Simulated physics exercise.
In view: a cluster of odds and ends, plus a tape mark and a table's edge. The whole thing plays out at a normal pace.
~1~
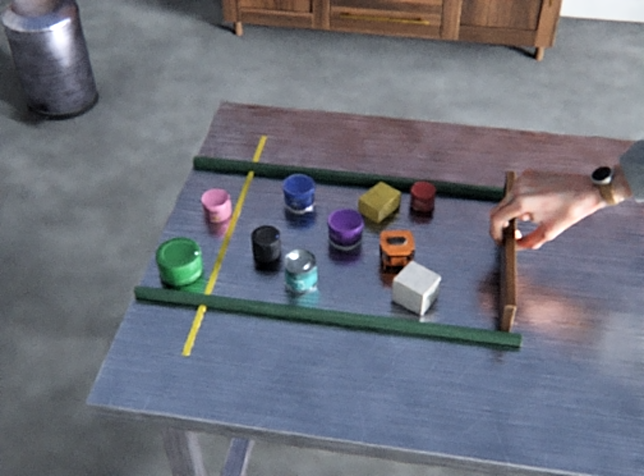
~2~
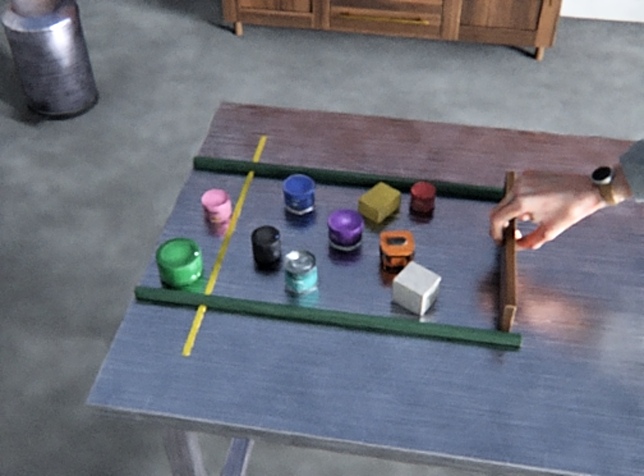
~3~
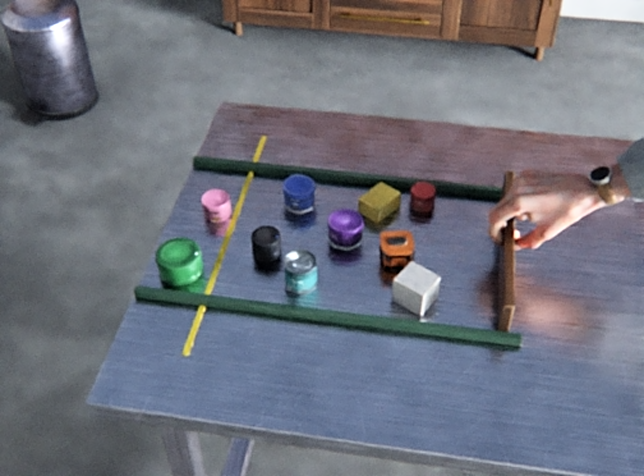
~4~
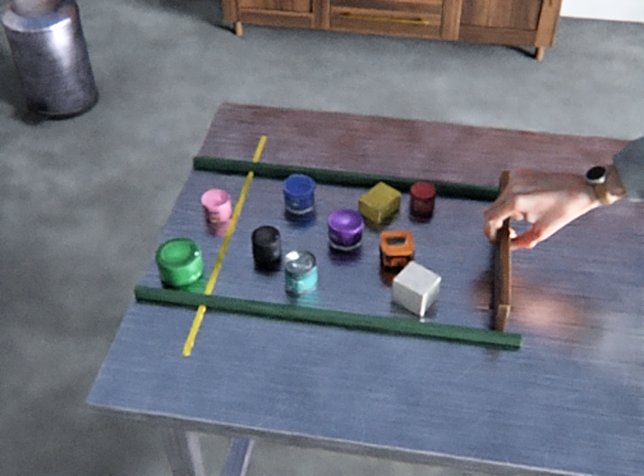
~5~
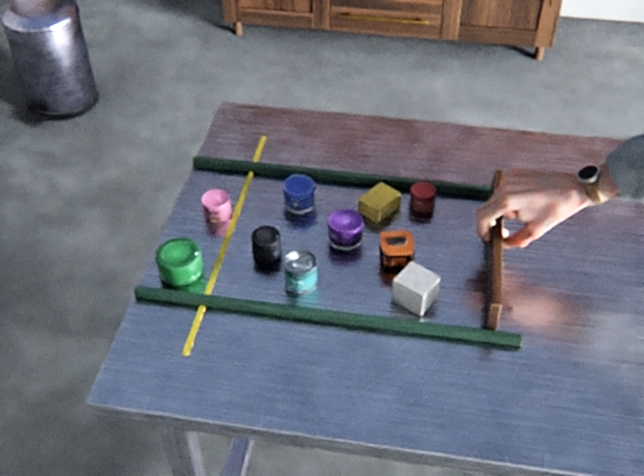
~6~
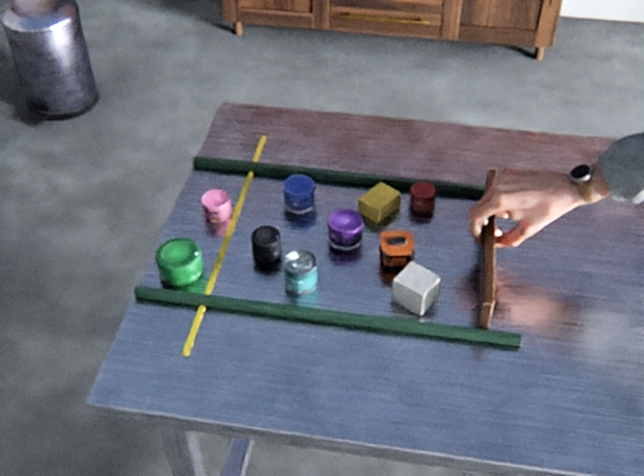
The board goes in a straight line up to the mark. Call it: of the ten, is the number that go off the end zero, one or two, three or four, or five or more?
One or two go off.
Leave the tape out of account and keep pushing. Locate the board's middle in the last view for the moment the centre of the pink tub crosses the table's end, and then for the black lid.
For the pink tub at (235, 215), for the black lid at (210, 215).
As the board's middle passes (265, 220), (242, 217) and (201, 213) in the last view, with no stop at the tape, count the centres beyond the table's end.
Going through the three positions, you'd get 0, 1 and 6.
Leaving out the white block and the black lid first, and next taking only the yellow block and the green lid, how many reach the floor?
0 in the first case and 0 in the second.
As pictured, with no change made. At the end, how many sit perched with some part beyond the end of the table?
Tally: 0.
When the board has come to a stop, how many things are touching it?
It touches 4.
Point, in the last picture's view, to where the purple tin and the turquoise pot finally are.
The purple tin comes to rest at (195, 207), and the turquoise pot comes to rest at (166, 254).
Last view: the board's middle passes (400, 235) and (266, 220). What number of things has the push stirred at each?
Well, it's 4 at the first one and 10 at the second.
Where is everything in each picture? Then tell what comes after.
Green lid (179, 261); pink tub (216, 206); black lid (266, 244); board (508, 247); tape (230, 231), in the first frame.
Pink tub (216, 206); white block (416, 289), in the second frame.
Black lid (266, 244); turquoise pot (301, 272), in the third frame.
Green lid (179, 261); blue pot (299, 194), in the fourth frame.
Pink tub (216, 206); red tub (423, 197), in the fifth frame.
Green lid (179, 261); pink tub (216, 206); black lid (266, 244); board (488, 245); tape (230, 231), in the sixth frame.
Soon after, none off yet; green lid at rest near (179, 261); pink tub at rest near (216, 206); black lid at rest near (266, 244).
By the end, the number that fall off is one or two; fallen, pink tub and green lid.
